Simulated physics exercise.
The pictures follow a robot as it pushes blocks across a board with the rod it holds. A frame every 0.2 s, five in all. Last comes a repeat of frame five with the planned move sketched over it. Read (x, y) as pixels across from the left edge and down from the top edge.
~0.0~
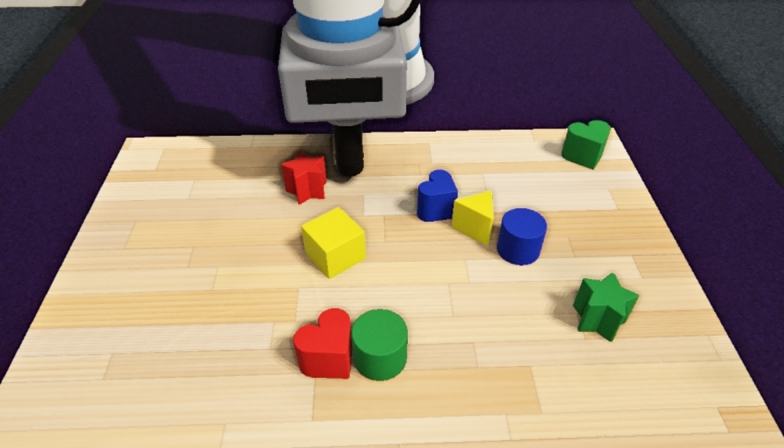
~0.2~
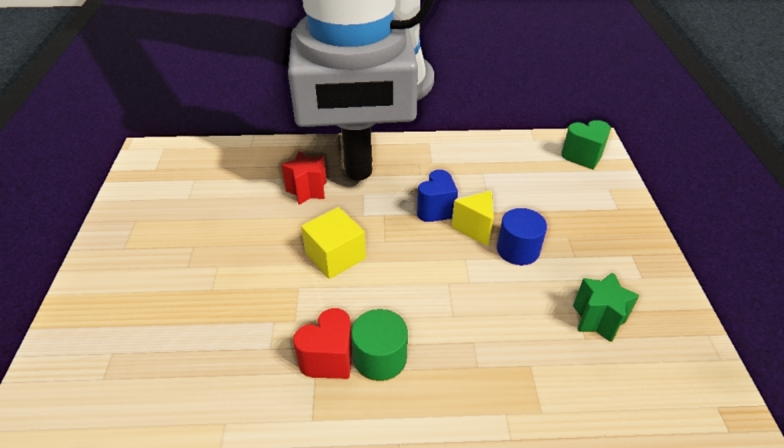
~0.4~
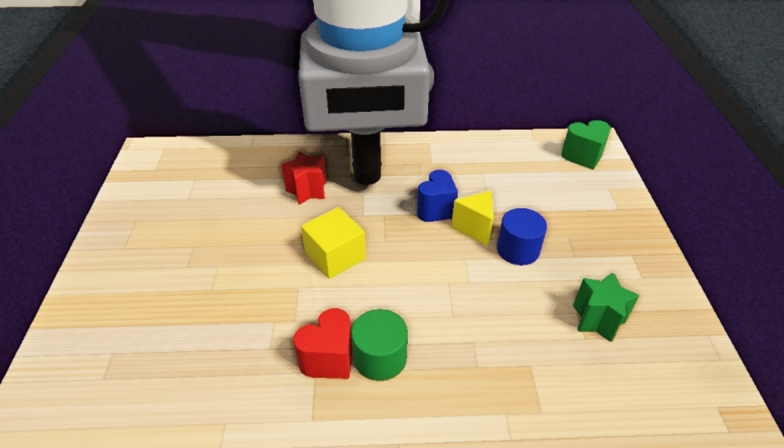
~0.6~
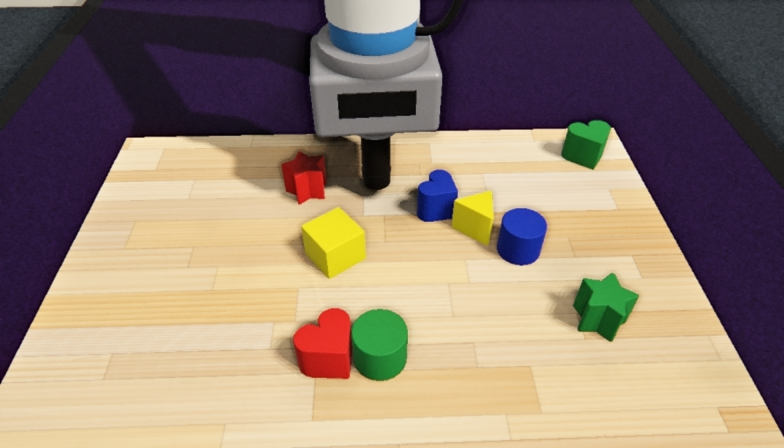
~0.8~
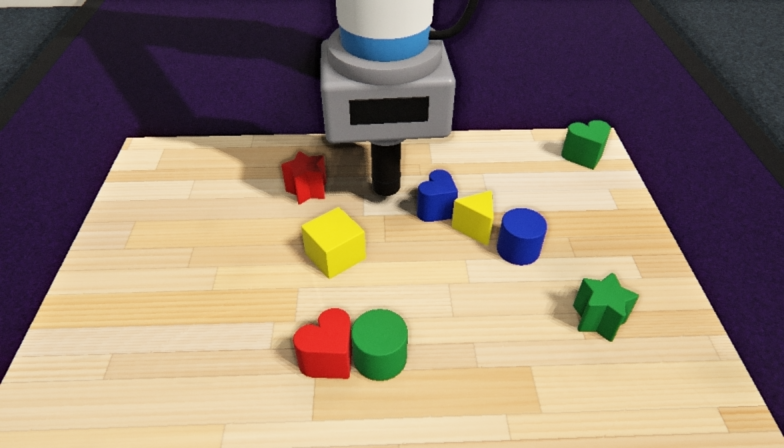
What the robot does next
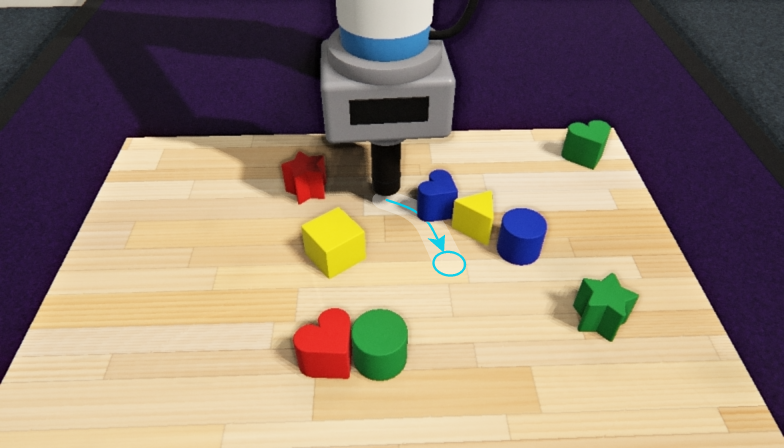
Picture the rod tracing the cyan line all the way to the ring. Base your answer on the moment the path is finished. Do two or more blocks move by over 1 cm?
No - that is not the case.
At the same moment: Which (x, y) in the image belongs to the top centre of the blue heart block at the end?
I'd place it at (457, 187), taking the centre of its top.
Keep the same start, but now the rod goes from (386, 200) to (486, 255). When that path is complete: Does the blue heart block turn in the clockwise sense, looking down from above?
No - that is not the case.
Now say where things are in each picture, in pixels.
The first picture shows rod tip (350, 169); block tops, blue heart block (439, 183); yellow triangular piece (479, 202); blue cylinder (525, 222).
The second picture shows rod (359, 173); blocks unchanged.
The third picture shows rod (368, 177); blocks unchanged.
The fourth picture shows rod (377, 182); blocks unchanged.
The fifth picture shows rod (386, 188); blue heart block (439, 183); yellow triangular piece (479, 202); blue cylinder (525, 222).
Path on the board, from (386, 200) via (417, 213) and (436, 236), ending at (449, 263).
On the path given first. One third of the way, rod (418, 201); blue heart block (450, 184), turned 25° anticlockwise.
Two thirds of the way, rod (437, 224); blue heart block (457, 187), turned 60° anticlockwise; yellow triangular piece (483, 205), turned 15° anticlockwise.
At the end, rod (451, 251); blue heart block (457, 187), turned 60° anticlockwise; yellow triangular piece (483, 205), turned 15° anticlockwise; blue cylinder in place.
